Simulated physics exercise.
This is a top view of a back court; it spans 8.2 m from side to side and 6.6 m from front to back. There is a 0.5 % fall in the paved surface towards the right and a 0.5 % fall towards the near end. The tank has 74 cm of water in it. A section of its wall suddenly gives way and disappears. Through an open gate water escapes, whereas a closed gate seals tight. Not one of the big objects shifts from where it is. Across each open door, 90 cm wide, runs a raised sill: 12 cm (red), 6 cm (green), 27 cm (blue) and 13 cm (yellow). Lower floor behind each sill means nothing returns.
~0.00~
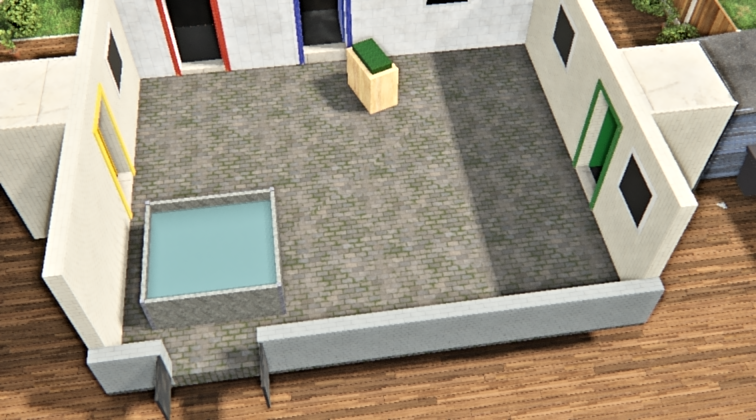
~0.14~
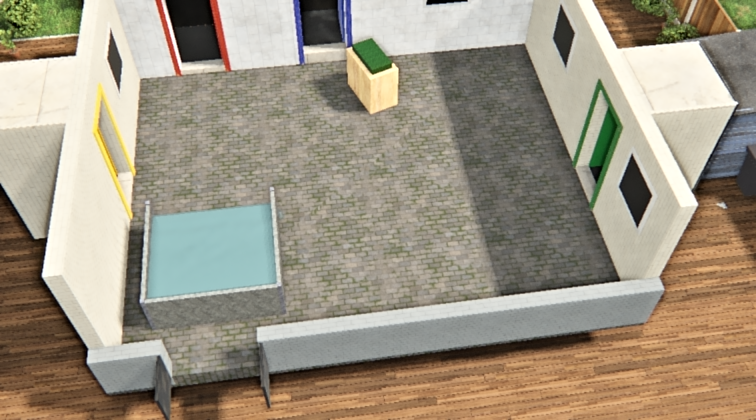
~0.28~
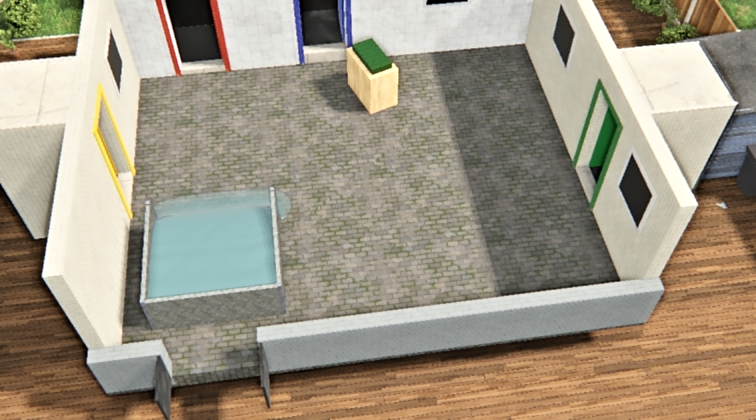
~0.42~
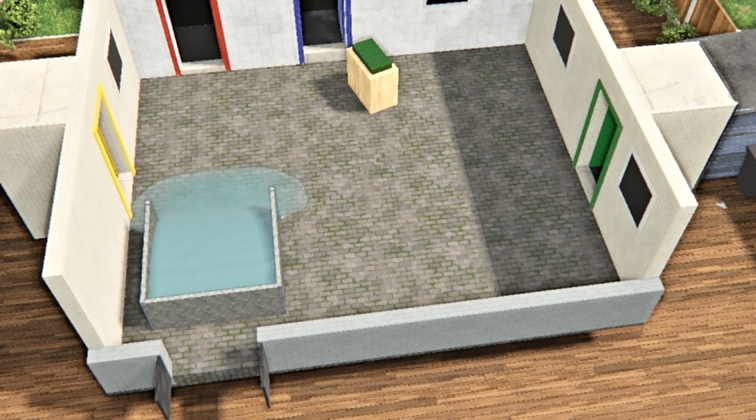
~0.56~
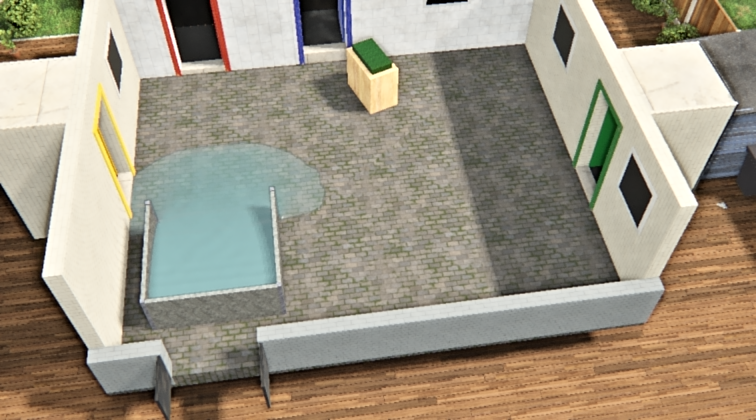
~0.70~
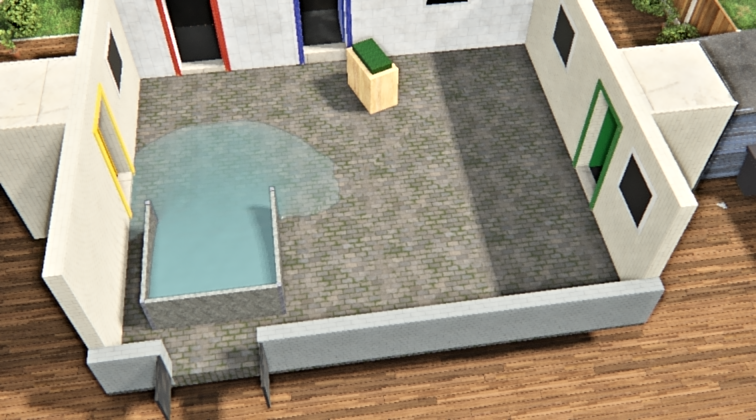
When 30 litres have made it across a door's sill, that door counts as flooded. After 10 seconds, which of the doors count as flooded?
Red door: Flooded; green door: Not flooded; blue door: Not flooded; yellow door: Not flooded.
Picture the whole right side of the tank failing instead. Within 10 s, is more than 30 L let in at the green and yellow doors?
Against that limit the green door gives a greater amount and the yellow door gives a lower amount.
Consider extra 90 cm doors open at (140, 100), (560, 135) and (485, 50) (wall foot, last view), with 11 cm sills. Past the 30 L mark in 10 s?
Taking them in order, the first gets enough, the second too little and the third too little.
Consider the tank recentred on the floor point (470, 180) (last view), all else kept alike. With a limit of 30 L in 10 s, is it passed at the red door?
In that case red comes out short of the limit.
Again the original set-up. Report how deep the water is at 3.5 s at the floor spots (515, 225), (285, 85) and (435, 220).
Listed order: 0 / 19 / 0 cm.
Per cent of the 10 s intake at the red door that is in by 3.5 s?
Fraction in by then: Around 90 per cent.
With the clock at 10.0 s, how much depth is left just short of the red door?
About 4.0 cm.
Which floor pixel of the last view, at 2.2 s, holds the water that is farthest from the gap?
Point: Roughly (382, 60).
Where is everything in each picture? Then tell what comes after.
The first frame shows the tank at (212, 246) is whole and still, 74 cm deep.
In the second frame, water pours out on the tank's far side and has run 1.1 m, to a hidden place; typically 6 cm deep outside, 74 cm at the tank's back.
In the third frame, the front is at a hidden place, 1.3 m from the gap on the tank's far side; 1.5 m2 of floor is under water; 74 cm left at the back of the tank.
In the fourth frame, the front is at (295, 182), 1.6 m from the gap on the tank's far side; 3.2 m2 of floor is under water; 70 cm left at the back of the tank.
In the fifth frame, water pours out on the tank's far side and has run 2.0 m, to (313, 173); typically 8 cm deep outside, 62 cm at the tank's back.
In the sixth frame, water pours out on the tank's far side and has run 2.6 m, to (184, 130); typically 7 cm deep outside, 63 cm at the tank's back.
After 1.4 s water covers 30 % of the floor and is deepest (28 cm) near (237, 73); red door 20 cm at the sill, 19 L in, green door not reached, blue door not reached, yellow door 17 cm at the sill, 1 L in.
After 2.2 s water covers 35 % of the floor and is deepest (43 cm) near (158, 86); red door 35 cm at the sill, 121 L in, green door not reached, blue door 21 cm at the sill, 0 L in, yellow door 14 cm at the sill, 8 L in.
After 3.5 s water covers 45 % of the floor and is deepest (24 cm) near (166, 116); red door 24 cm at the sill, 256 L in, green door not reached, blue door 20 cm at the sill, 0 L in, yellow door 9 cm at the sill, 11 L in.
After 6.0 s water covers 70 % of the floor and is deepest (15 cm) near (352, 80); red door 8 cm at the sill, 292 L in, green door 3 cm at the sill, 0 L in, blue door 13 cm at the sill, 0 L in, yellow door 8 cm at the sill, 11 L in.
After 10.0 s water covers 95 % of the floor and is deepest (14 cm) near (597, 234); red door 4 cm at the sill, 292 L in, green door 6 cm at the sill, 2 L in, blue door 6 cm at the sill, 0 L in, yellow door 4 cm at the sill, 11 L in.
